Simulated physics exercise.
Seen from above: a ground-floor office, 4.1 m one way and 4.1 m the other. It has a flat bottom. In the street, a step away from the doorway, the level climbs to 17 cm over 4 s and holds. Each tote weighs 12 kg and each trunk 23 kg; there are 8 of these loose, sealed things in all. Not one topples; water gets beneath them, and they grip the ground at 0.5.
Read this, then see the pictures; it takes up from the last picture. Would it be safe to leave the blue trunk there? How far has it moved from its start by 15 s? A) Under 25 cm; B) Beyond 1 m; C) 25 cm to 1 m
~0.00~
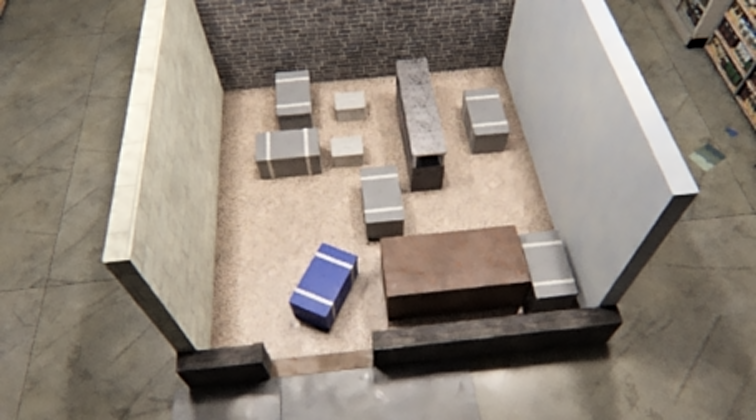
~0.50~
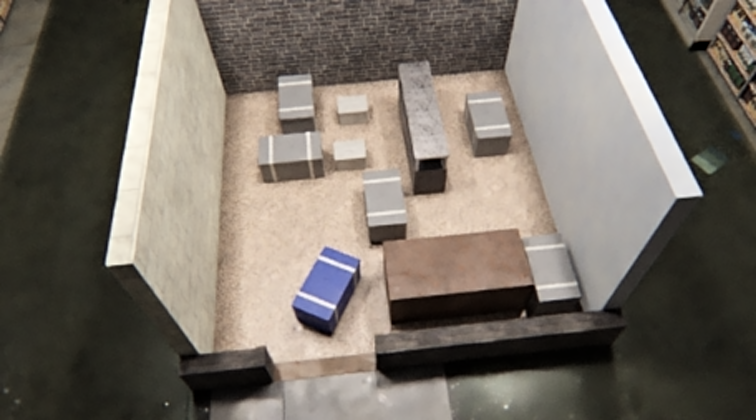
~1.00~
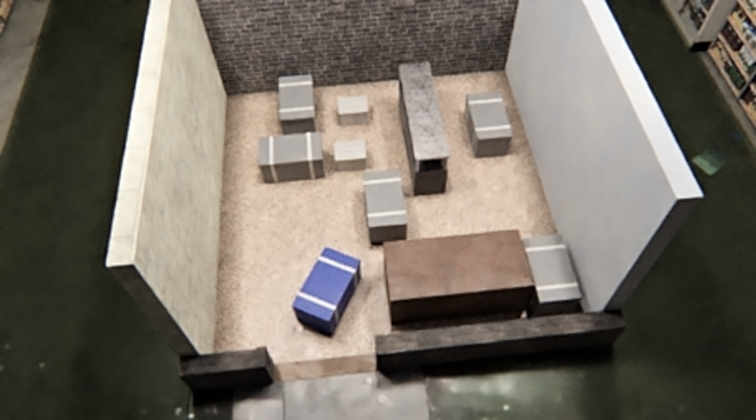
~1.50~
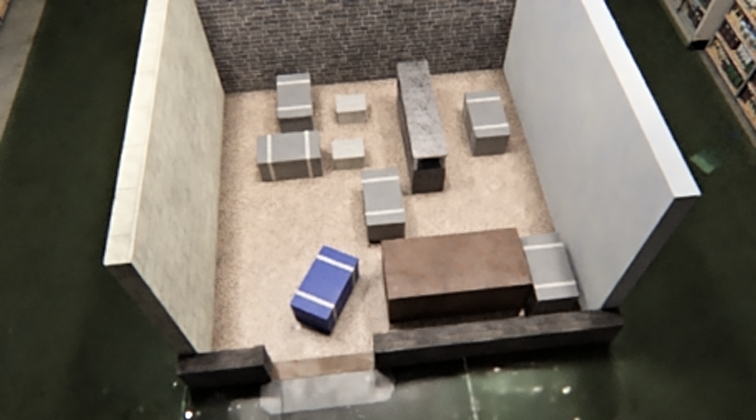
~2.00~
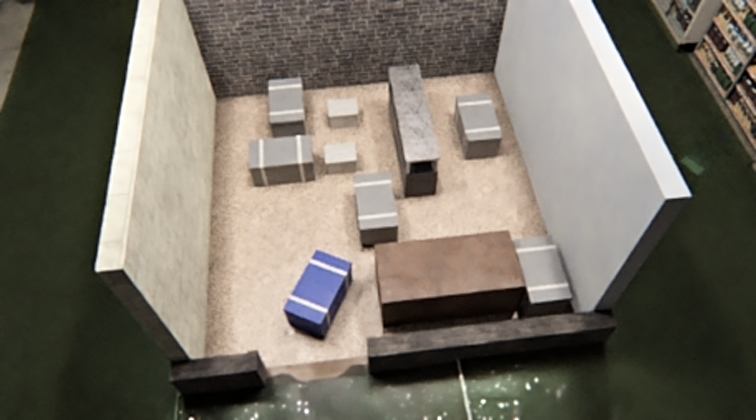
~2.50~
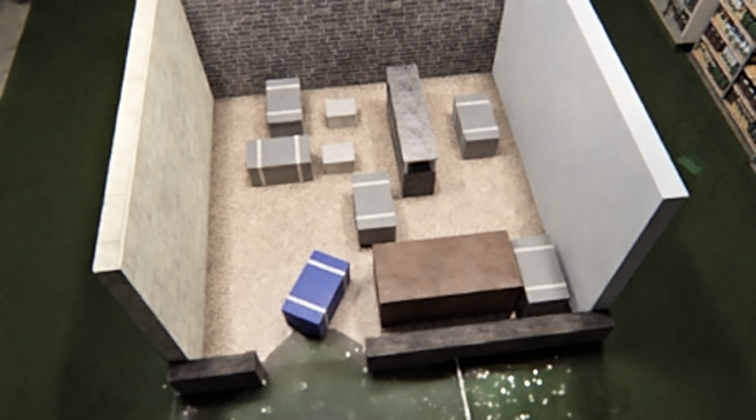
B.
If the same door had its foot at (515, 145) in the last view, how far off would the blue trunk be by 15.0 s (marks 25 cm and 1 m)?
The blue trunk hardly moves at all.
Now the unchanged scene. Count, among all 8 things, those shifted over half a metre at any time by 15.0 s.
That comes to 5.
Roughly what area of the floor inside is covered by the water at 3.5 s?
Wet area: Approx. 1.5 m2.
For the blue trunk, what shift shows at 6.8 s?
Shift by then: About 140 cm.
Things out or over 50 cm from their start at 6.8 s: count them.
Count: 1.
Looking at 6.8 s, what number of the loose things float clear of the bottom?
Answer: 1.
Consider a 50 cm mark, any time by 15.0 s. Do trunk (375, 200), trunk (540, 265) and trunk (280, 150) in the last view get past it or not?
Going one by one, I get above, within and above.
After 3.5 s the blue trunk is near (316, 285), 0.0 m from its start, aground; 0 afloat.
After 6.8 s the blue trunk is near (260, 190), 1.5 m from its start, afloat; 1 afloat.
After 11.0 s the blue trunk is near (231, 103), 3.0 m from its start, afloat; 4 afloat.
After 15.0 s the blue trunk is near (243, 96), 3.0 m from its start, afloat; 6 afloat.
